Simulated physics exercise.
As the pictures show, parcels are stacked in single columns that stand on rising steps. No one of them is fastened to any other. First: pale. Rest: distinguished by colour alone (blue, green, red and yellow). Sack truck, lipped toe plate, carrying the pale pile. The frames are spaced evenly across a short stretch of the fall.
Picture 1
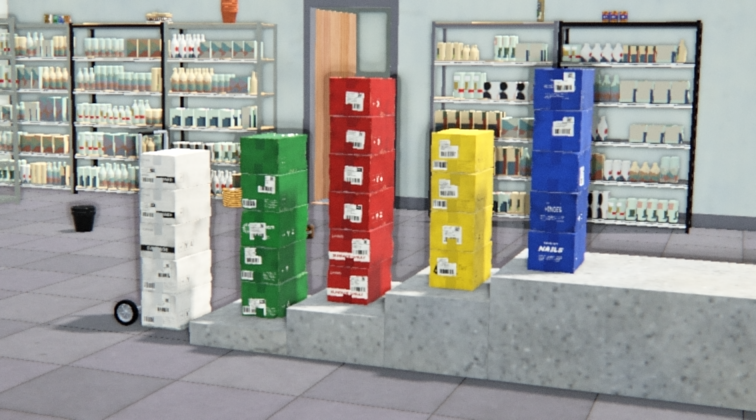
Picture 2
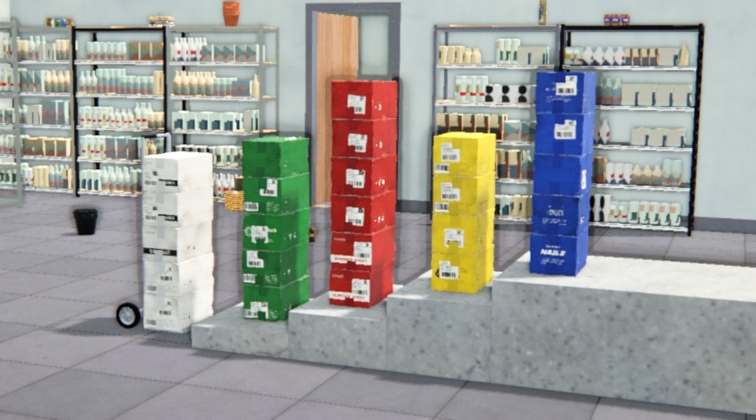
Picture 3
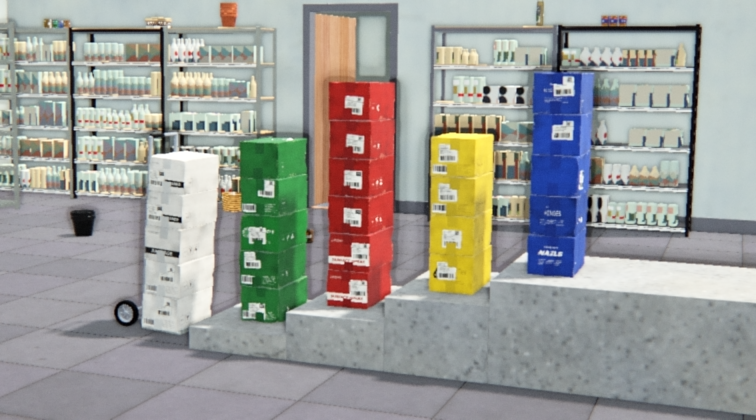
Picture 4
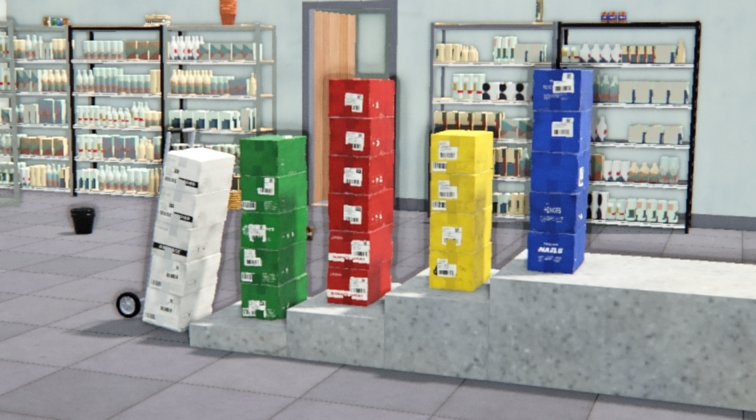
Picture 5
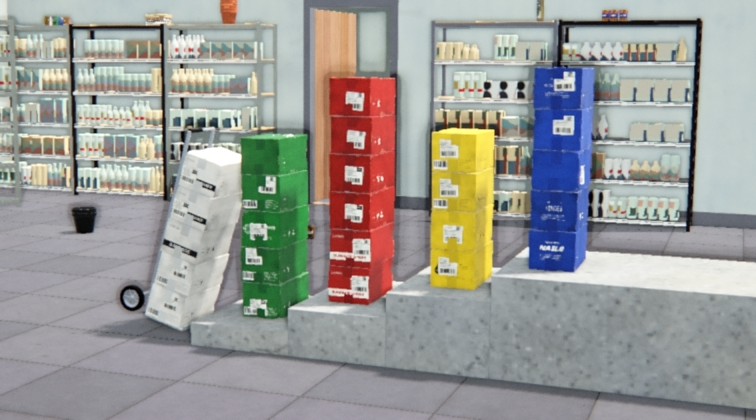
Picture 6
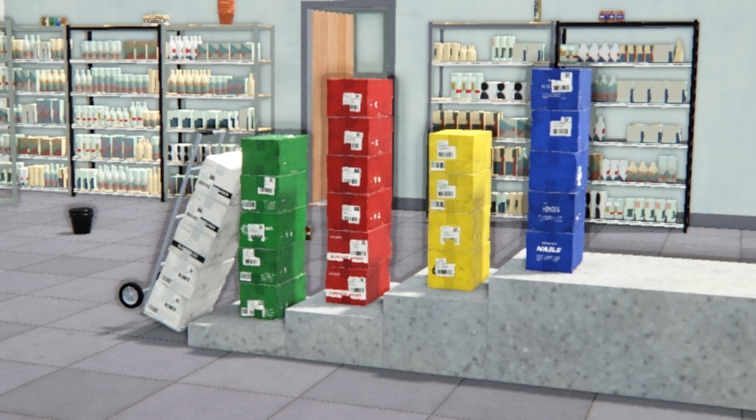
A white stack of boxes on a wheeled hand truck stands at the left of a tiled storeroom, seen from the front in a nearly steady view. Green, red, yellow and blue stacks rise on grey stone steps to its right, before bottle-filled shelves and a doorway. The white stack tilts gradually rightward until it leans clearly toward the green one, which barely shifts at its top.
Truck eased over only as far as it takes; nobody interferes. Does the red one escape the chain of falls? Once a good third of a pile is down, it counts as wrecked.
No, it comes down.
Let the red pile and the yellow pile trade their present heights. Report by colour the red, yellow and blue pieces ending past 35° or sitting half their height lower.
Pieces down at the end - red: 3, yellow: 6, blue: 4.
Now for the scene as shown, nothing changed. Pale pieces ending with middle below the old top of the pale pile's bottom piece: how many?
1.
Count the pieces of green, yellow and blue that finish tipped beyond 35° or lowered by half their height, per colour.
Tally - green: 5; yellow: 4; blue: 5.
Just after the last frame, 3 of the pale pile down; none of the 6 red parcels down (0 of 20 in all colours); top red parcel moved a little; top green parcel tilted clearly.
A moment on, 5 of the pale pile down; 3 of the 6 red parcels down (8 of 20 in all colours); top red parcel tilted barely; top green parcel tilted well over, about its own height lower.
Further on, 5 of the pale pile down; 6 of the 6 red parcels down (20 of 20 in all colours); top red parcel upside down; top blue parcel tilted steeply, some two heights lower.
When it is over, 5 of the pale pile down; 6 of the 6 red parcels down (20 of 20 in all colours); top red parcel upside down; top blue parcel on its side. In pixels of the last frame, middles, top red parcel near (429, 180).
